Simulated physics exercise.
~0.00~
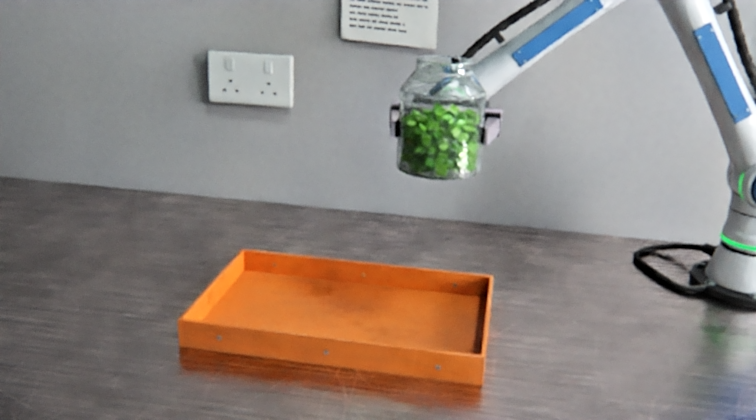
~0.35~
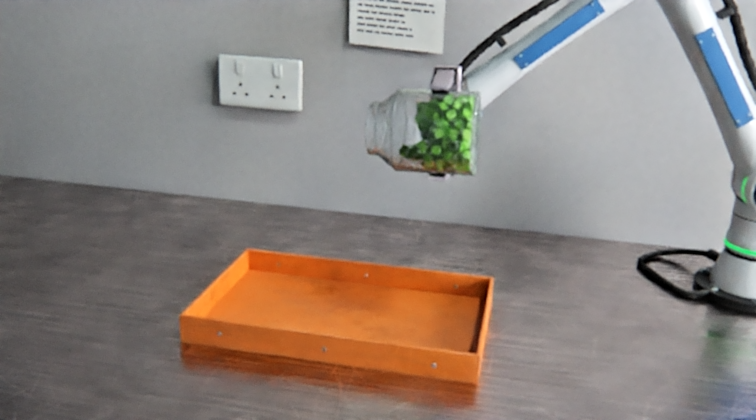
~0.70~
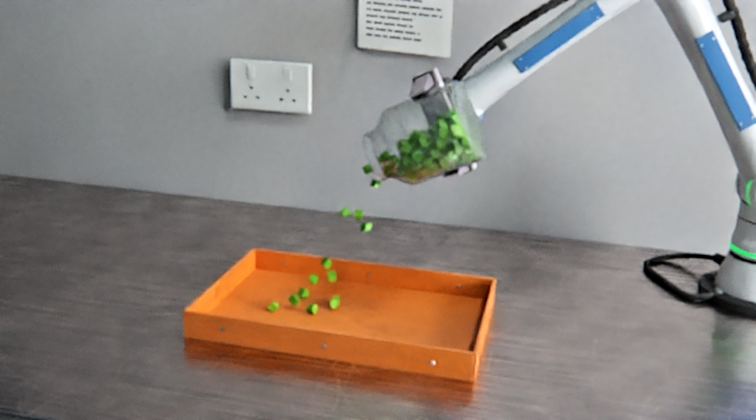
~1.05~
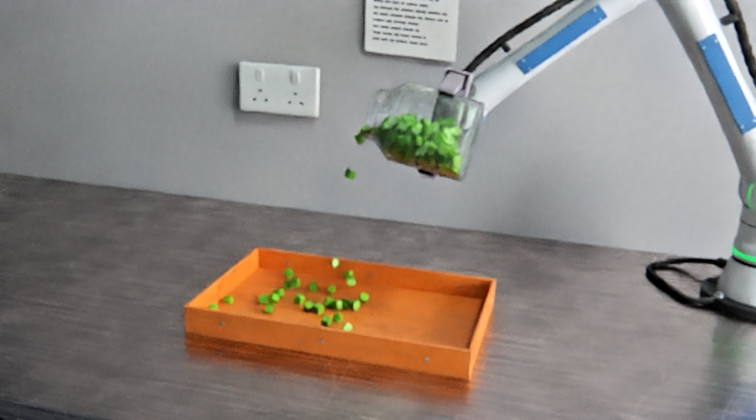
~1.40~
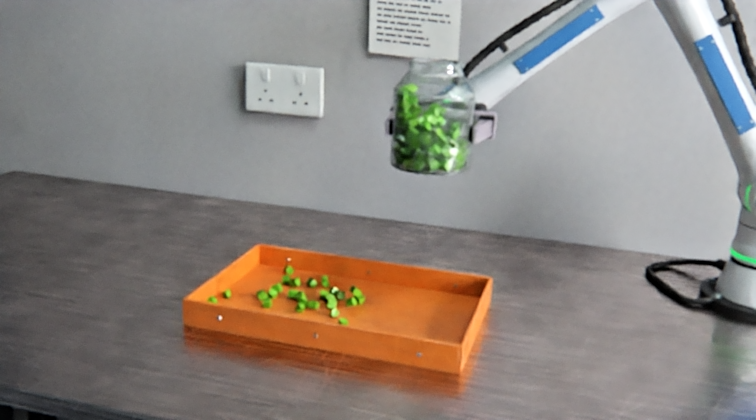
In the video, a robotic arm holds a clear jar of small green pieces above an orange tray and tips it to the left, spilling some into the tray. The arm then turns the jar upright, with most pieces still inside and a small scattering in the tray.
